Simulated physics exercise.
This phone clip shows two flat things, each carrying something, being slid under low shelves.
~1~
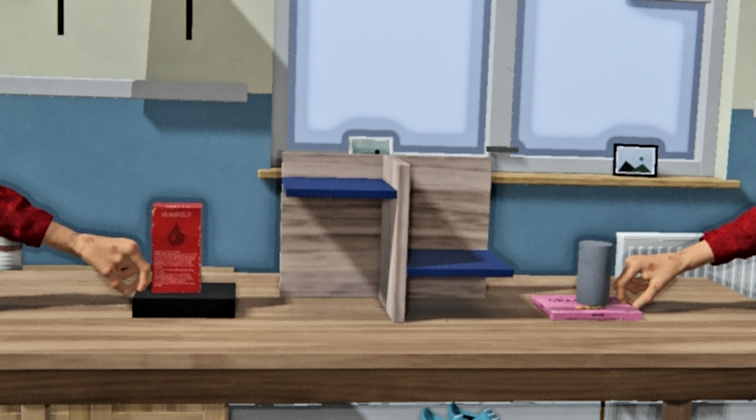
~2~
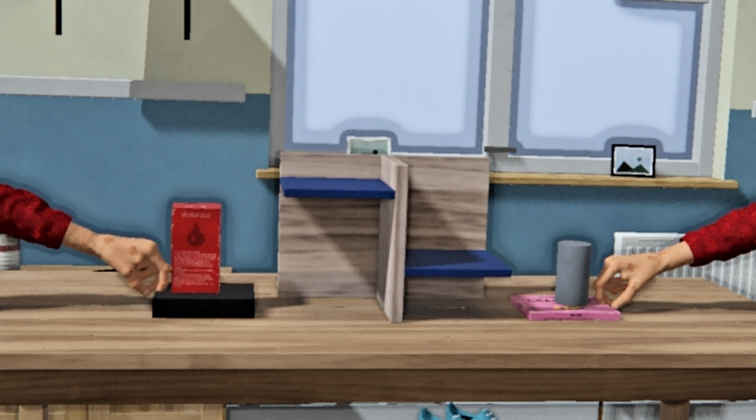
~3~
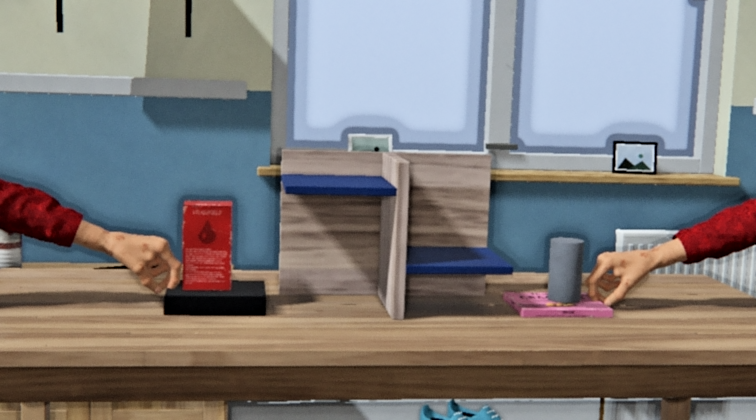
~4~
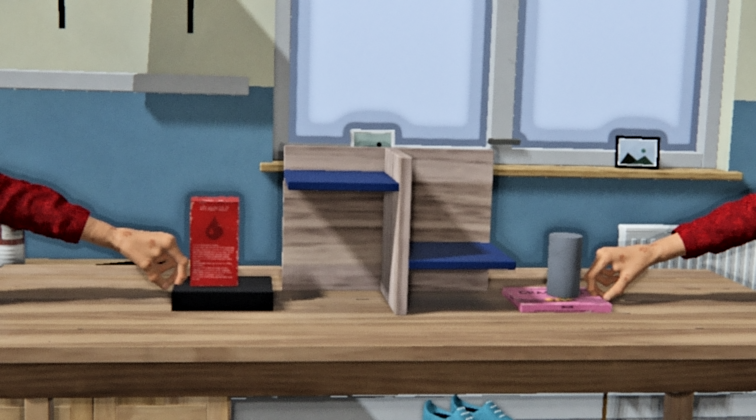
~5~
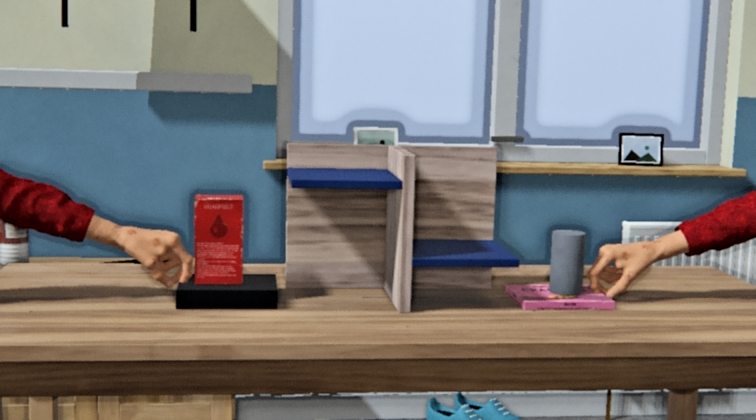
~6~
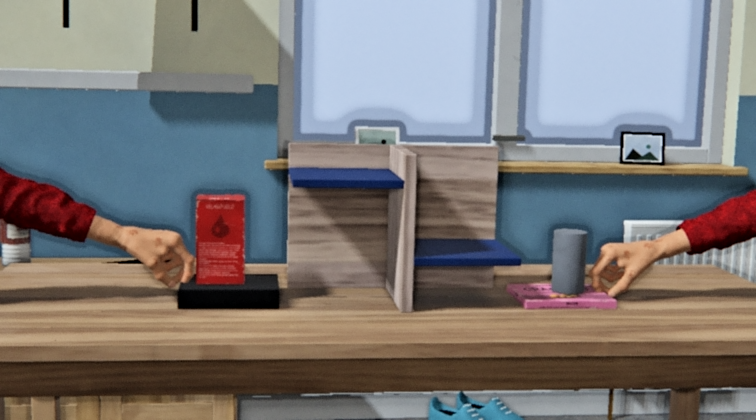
A wooden counter against a blue wall, below a window, is seen from the front by a camera that shifts very slightly. A red carton stands on a black tray at left, a grey cylinder stands on a flat pink packet at right, and a wooden unit with two blue shelves sits between. Two red-sleeved hands push the tray right and the packet left, then barely move.
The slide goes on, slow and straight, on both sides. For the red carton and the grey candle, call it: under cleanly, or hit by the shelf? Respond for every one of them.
Call: Red carton, under cleanly; grey candle, hit.
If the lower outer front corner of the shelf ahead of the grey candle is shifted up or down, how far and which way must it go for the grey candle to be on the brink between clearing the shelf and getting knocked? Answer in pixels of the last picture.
About 24 pixels, up.
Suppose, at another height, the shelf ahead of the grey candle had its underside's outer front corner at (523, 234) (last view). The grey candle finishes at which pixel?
It ends up near (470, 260).
Then, 1.14 s after the last picture, red carton riding along near (265, 240); grey candle tipped 13° from how it was near (524, 259).
Then, 1.48 s after the last picture, red carton riding along near (282, 240); grey candle tipped 69° from how it was near (534, 266).
At rest, the red carton clears the shelf, near (327, 240); the grey candle strikes the shelf, near (532, 280).
